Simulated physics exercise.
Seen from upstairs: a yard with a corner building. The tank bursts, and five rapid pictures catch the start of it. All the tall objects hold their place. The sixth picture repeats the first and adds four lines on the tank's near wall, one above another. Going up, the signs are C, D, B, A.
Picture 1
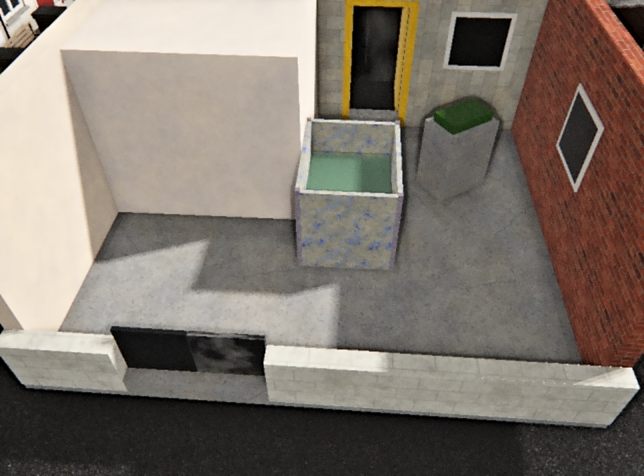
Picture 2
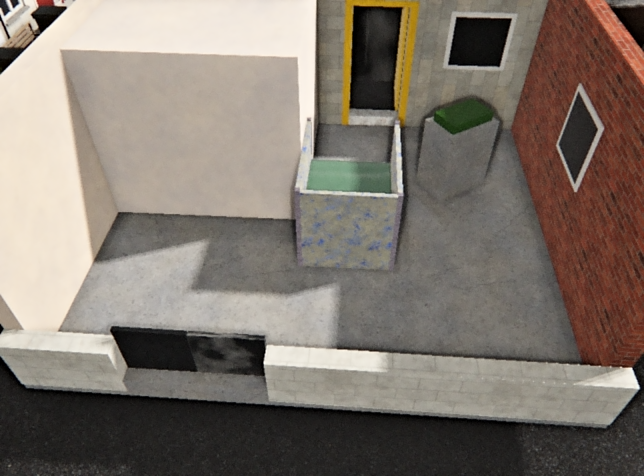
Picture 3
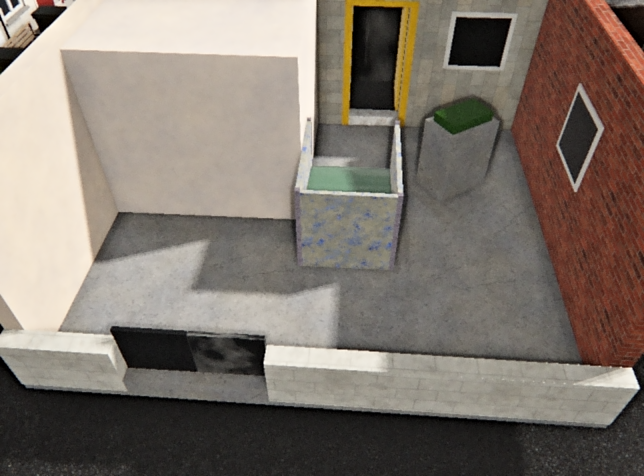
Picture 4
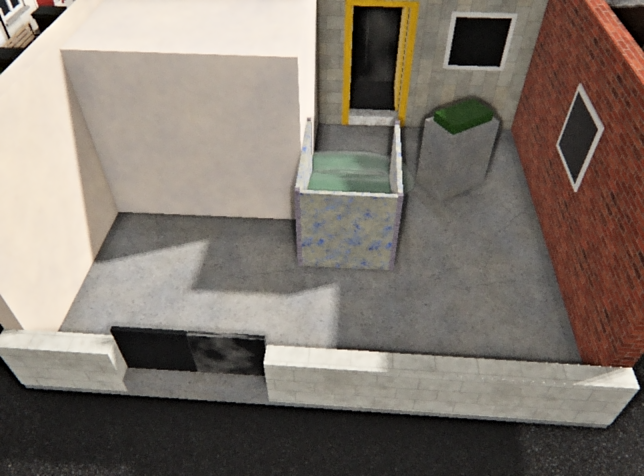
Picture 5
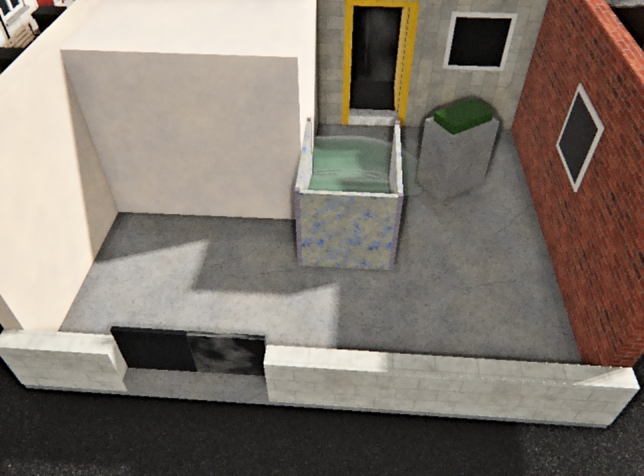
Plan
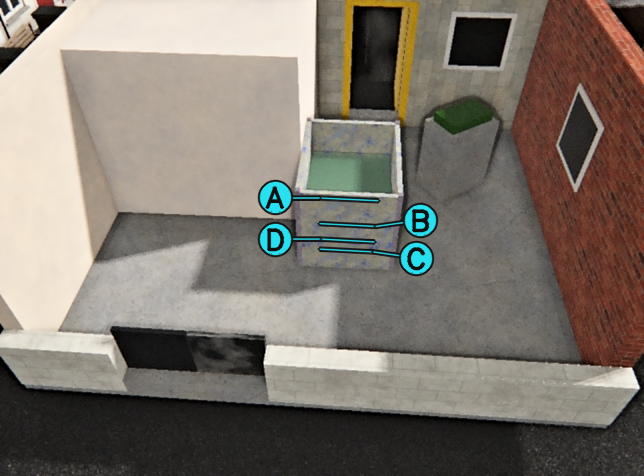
Greenish water rests in an open, speckled tank in a walled grey yard, near a yellow-framed doorway. The tank's far side opens, and the water slopes down toward the back, then spreads in a thin, pale sheet behind the tank and out to the right, near the green-topped block.
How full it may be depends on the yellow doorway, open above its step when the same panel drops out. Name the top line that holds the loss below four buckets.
C is the one.
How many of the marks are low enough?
One of them.
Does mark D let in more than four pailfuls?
Yes, it does.
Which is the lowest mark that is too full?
It is D.
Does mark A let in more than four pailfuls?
Yes.
On the marked copy, A at (348, 199); B at (347, 225); C at (346, 250); D at (347, 240); from the bottom up C, D, B, A.
Choosing A, dozens of bucketfuls pour in.
Choosing B, dozens of bucketfuls pour in.
Choosing C, a splash gets over, under a bucket.
Choosing D, about 8 bucketfuls get in.
